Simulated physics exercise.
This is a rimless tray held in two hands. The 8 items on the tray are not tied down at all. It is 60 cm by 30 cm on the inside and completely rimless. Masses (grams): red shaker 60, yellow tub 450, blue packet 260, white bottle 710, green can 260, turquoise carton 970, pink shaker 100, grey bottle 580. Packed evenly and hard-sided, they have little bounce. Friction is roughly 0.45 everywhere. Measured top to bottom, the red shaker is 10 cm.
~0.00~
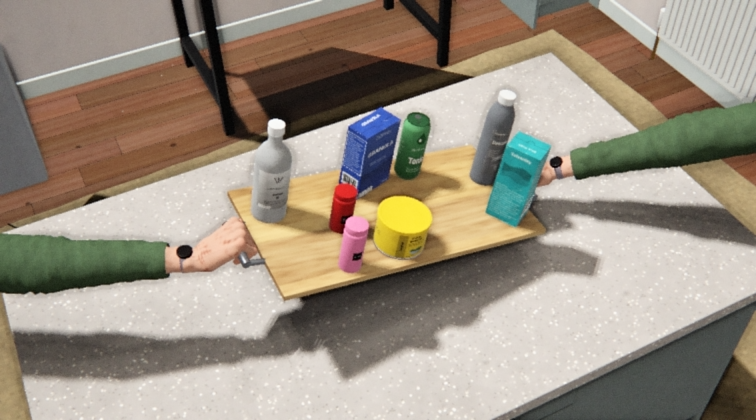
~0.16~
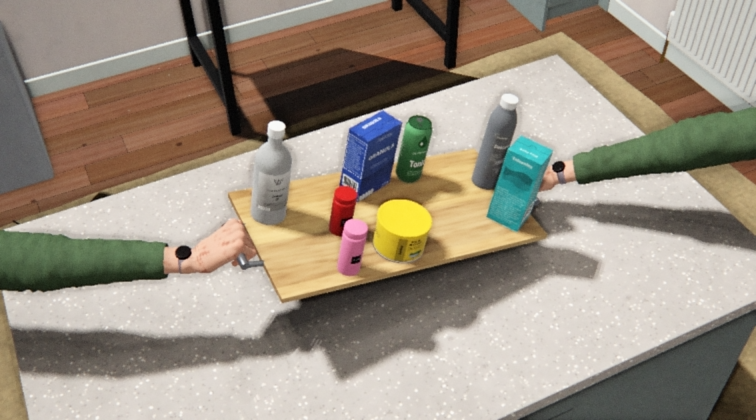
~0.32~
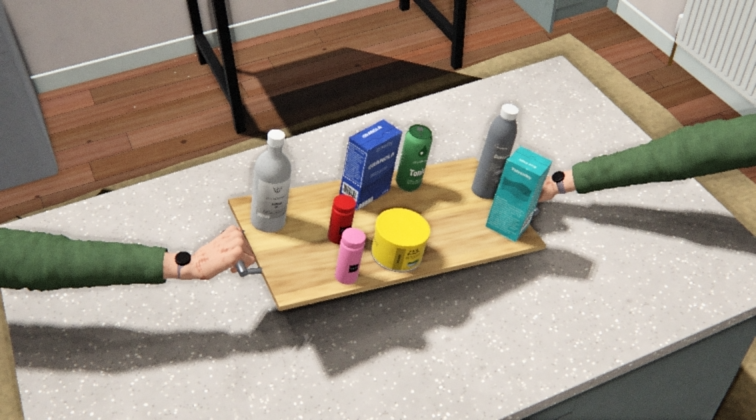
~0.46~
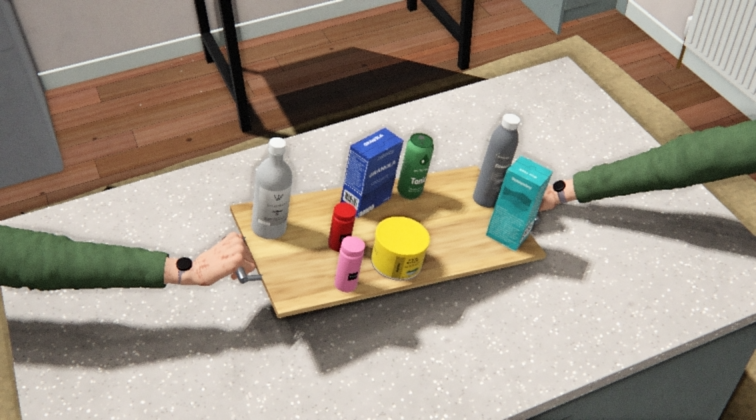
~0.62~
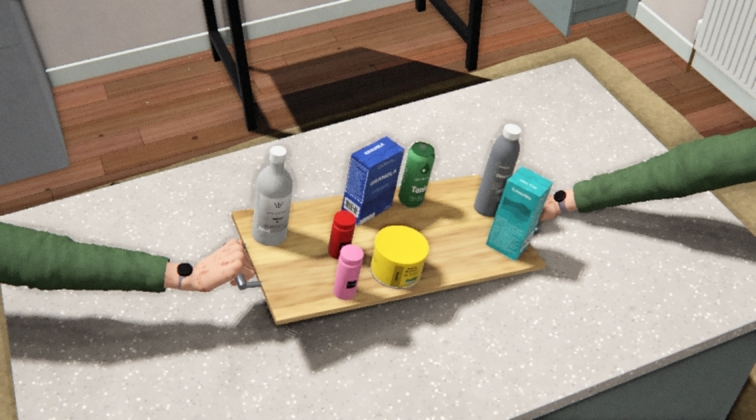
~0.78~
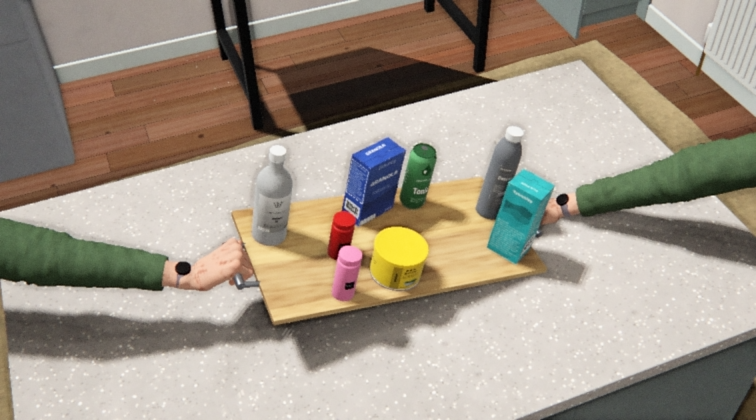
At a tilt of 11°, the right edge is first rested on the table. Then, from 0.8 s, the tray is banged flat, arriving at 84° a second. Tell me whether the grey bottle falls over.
It never loses its balance.
By 0.98 s, right edge on the table, tray at 6°.
By 1.08 s, tray flat on the table.
When it is over (1.6 s), all 8 within 5 cm of the start. In the last view, grey bottle near (491, 178).
